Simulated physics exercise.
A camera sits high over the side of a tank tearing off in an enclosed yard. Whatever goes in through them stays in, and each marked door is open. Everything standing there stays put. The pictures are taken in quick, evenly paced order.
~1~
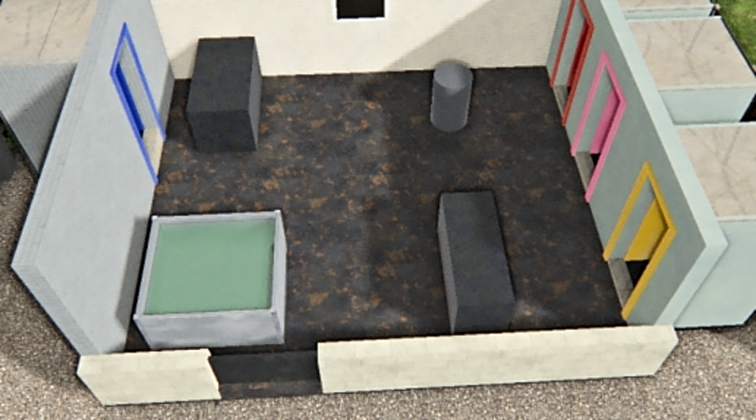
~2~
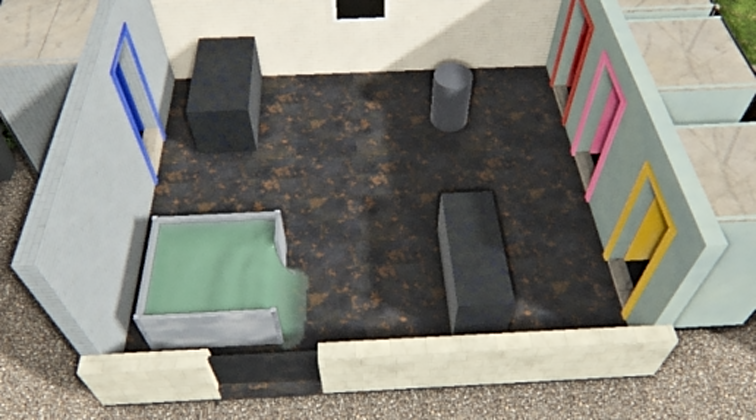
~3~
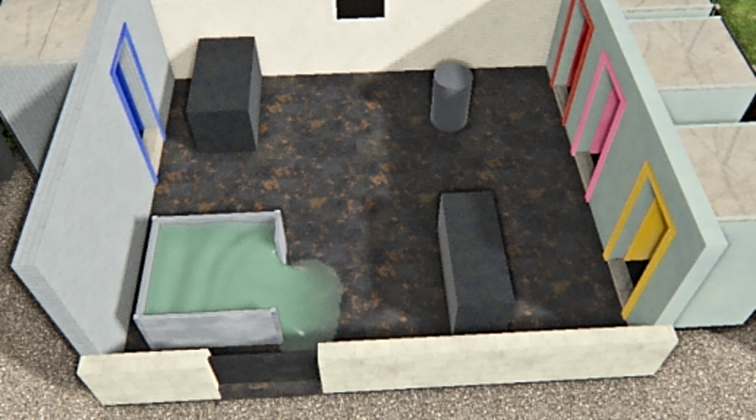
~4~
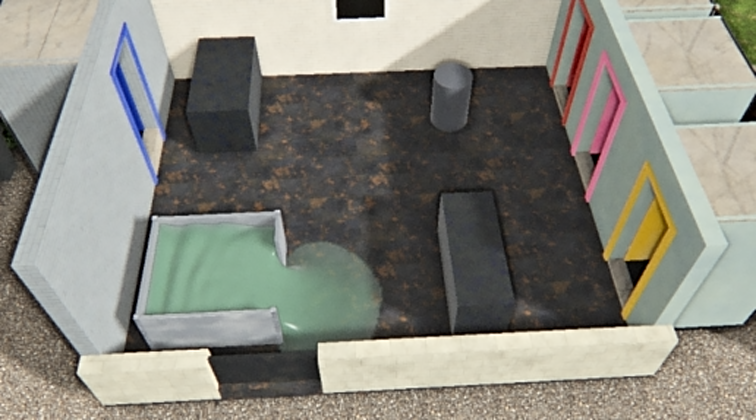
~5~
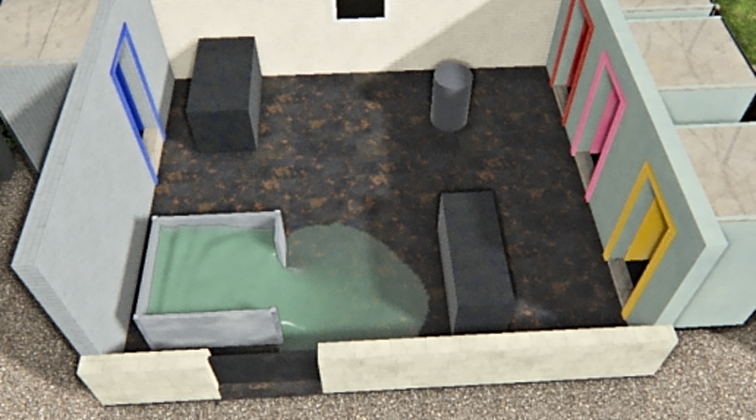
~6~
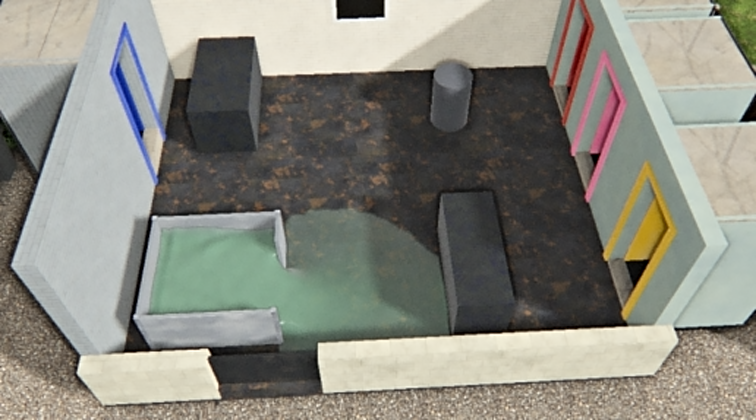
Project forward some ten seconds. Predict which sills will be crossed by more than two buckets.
Outcome: Yellow door: Too much gets in there; red door: Too much gets in there; blue door: Not too much gets in there; pink door: Not too much gets in there.
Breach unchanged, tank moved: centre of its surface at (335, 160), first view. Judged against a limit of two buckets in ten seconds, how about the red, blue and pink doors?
The red door exceeds it, the blue door falls short, the pink door exceeds it.
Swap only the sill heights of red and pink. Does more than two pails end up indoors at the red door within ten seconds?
The red door is under.
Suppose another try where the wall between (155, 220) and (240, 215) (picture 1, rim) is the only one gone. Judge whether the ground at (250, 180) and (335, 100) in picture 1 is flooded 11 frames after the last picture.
Soaked, Soaked.
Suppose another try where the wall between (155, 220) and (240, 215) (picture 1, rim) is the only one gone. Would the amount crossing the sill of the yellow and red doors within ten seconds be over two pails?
The yellow door stays within the limit, while the red door tops the limit.
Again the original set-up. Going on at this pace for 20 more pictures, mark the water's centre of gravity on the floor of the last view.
About (380, 257) in the last view.
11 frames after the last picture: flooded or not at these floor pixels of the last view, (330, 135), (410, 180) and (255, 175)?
In turn: Clear, under water, clear.
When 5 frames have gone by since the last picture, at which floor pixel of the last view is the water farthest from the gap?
I'd say around (631, 352).
A moment on, water covers 20 % of the floor; the yellow door not reached, the red door not reached, the blue door not reached, the pink door not reached.
Next, water covers 30 % of the floor; the yellow door under two buckets in, the red door not reached, the blue door not reached, the pink door not reached.
Then, water covers 60 % of the floor; the yellow door over two buckets in, the red door wet at the sill, nothing in, the blue door not reached, the pink door wet at the sill, nothing in.
Later, water covers 80 % of the floor; the yellow door far over two buckets in, the red door under two buckets in, the blue door not reached, the pink door wet at the sill, nothing in.
In the end, water covers 95 % of the floor; the yellow door far over two buckets in, the red door over two buckets in, the blue door wet at the sill, nothing in, the pink door wet at the sill, nothing in.
